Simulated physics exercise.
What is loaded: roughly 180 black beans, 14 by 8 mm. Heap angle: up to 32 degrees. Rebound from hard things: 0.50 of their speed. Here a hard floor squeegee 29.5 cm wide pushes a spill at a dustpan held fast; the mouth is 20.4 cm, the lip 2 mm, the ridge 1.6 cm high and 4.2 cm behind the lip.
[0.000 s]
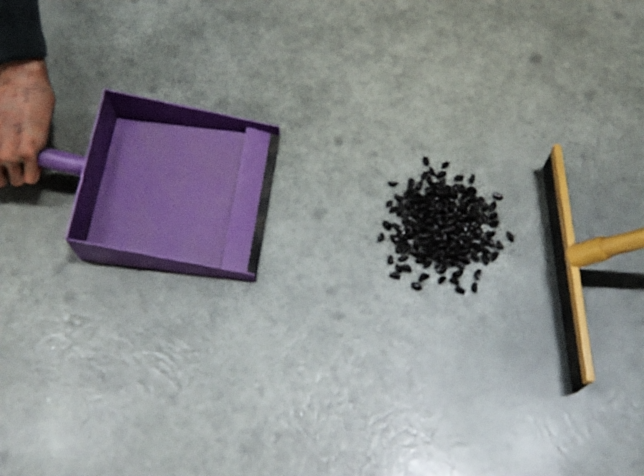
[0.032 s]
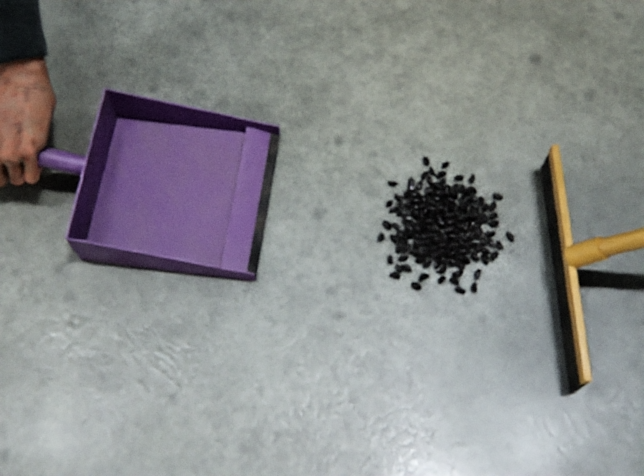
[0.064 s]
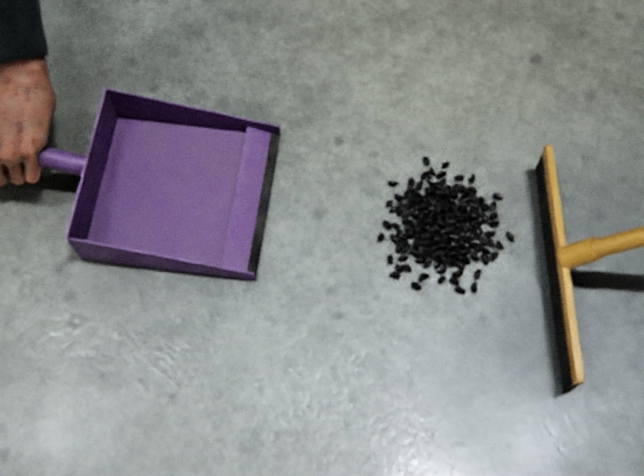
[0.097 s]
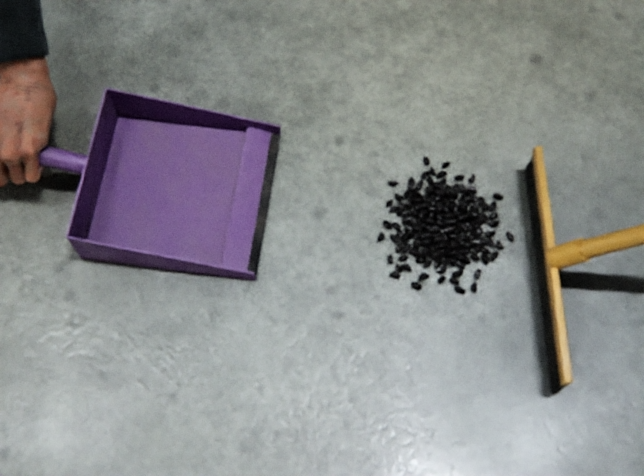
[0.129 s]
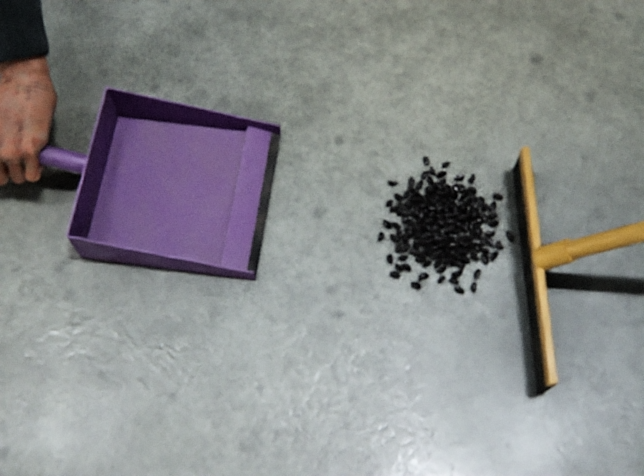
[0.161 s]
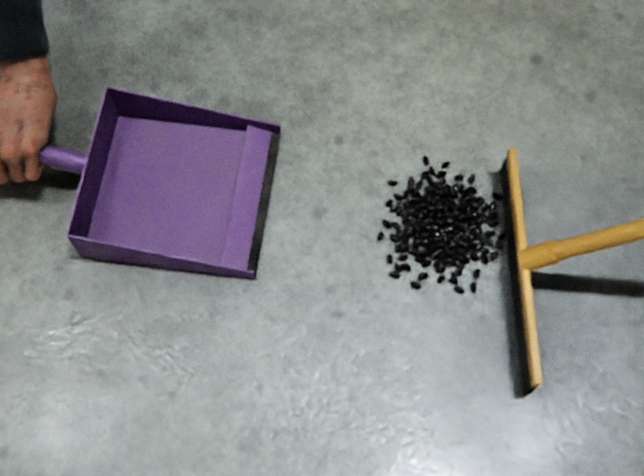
On a grey floor, a hand at the left holds a purple dustpan still, facing a loose heap of black beans and a wooden-handled squeegee at the right. The squeegee slides slowly leftward, then closes the gap until its blade meets the heap's right edge, while the heap stays almost unchanged.
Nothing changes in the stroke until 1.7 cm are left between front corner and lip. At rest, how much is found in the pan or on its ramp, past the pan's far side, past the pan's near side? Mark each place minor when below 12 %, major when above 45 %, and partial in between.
In the pan or on its ramp - partial; past the pan's far side - minor; past the pan's near side - partial.
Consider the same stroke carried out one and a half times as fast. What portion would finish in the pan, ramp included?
I'd put it at close to 30 per cent.
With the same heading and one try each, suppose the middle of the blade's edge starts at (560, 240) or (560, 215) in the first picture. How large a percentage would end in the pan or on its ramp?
About 25 and 20 per cent.
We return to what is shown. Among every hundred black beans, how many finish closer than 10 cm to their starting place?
5 percent, roughly.
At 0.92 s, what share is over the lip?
I'd say around 25 in a hundred has made it so far.
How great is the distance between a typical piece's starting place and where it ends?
It works out to roughly 24 cm.
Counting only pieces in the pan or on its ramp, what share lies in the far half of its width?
Roughly 20 percent.
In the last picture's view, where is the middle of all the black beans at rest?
Close to pixel (266, 237).
Then, at 0.44 s, middle of the blade 18 cm from the lip; 0 % over the lip, far side 0 %, near side 5 %.
After 0.62 s, middle of the blade 9 cm from the lip; 0 % over the lip, far side 0 %, near side 15 %.
After 0.92 s, middle of the blade 4 cm from the lip; 25 % over the lip, far side 5 %, near side 20 %.
By 2.1 s all is still; pan 25 %, far side 5 %, near side 20 %, in front of the lip or behind the blade 50 %.
